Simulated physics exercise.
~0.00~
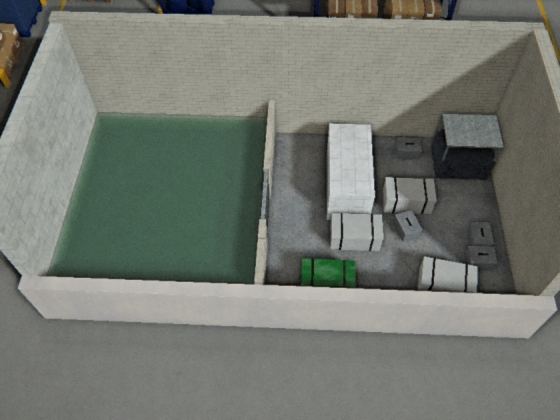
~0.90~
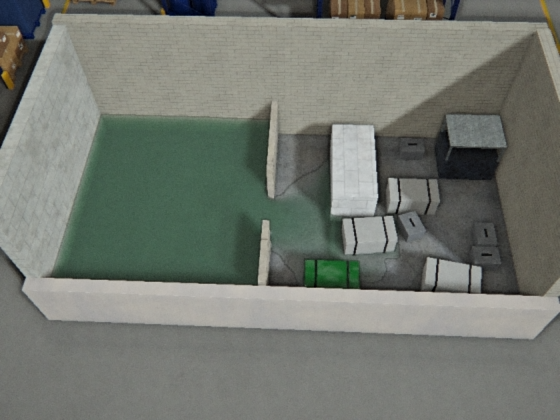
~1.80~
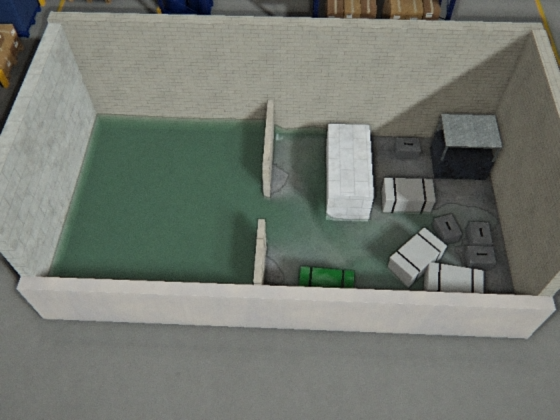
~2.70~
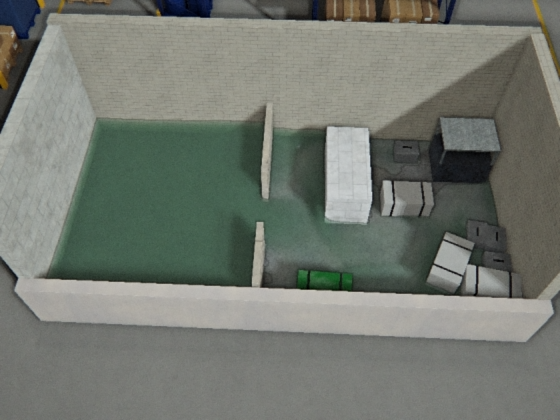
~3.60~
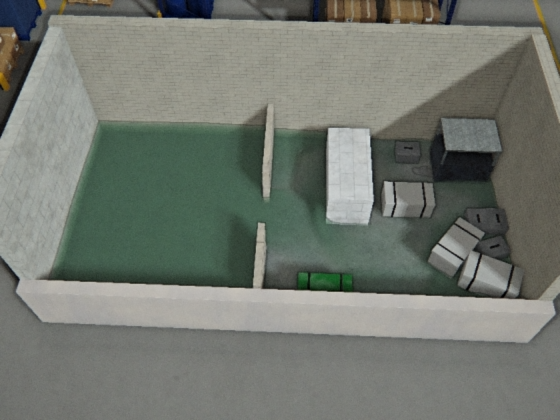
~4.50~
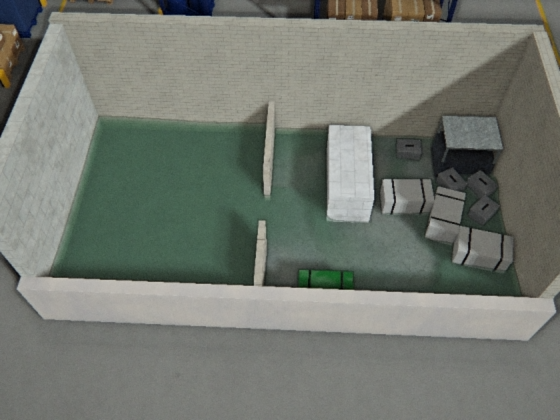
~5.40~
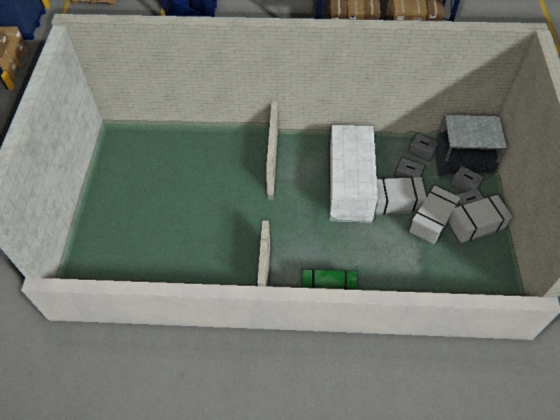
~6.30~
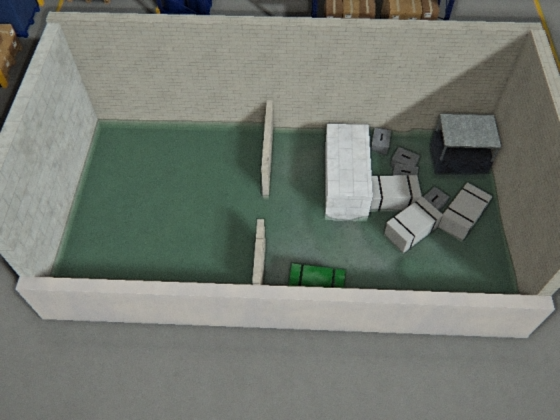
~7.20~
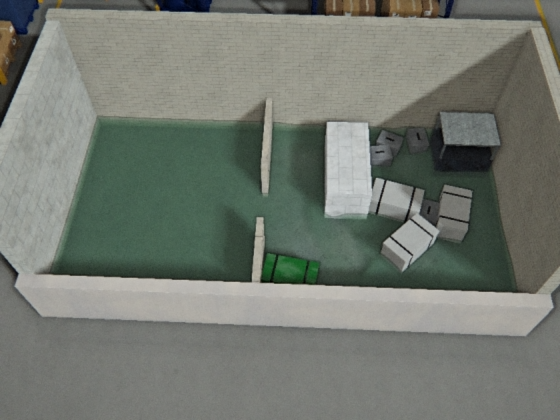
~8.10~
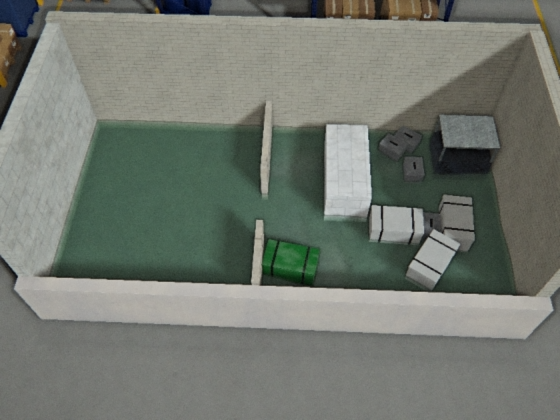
The clip opens on a roofless pair of rooms, with green water filling the left one and pale banded trunks, small grey totes and a green trunk scattered across the dry right one. The doorway in the partition opens, and water spreads through across the floor. Several pale trunks and totes slide right and bunch near the front right corner, while the green trunk hardly shifts. The cluster then drifts toward the back and swings left toward the tall white block. Finally, the nearer pale trunks ease forward again, and the green trunk floats left, ending upright beside the partition.
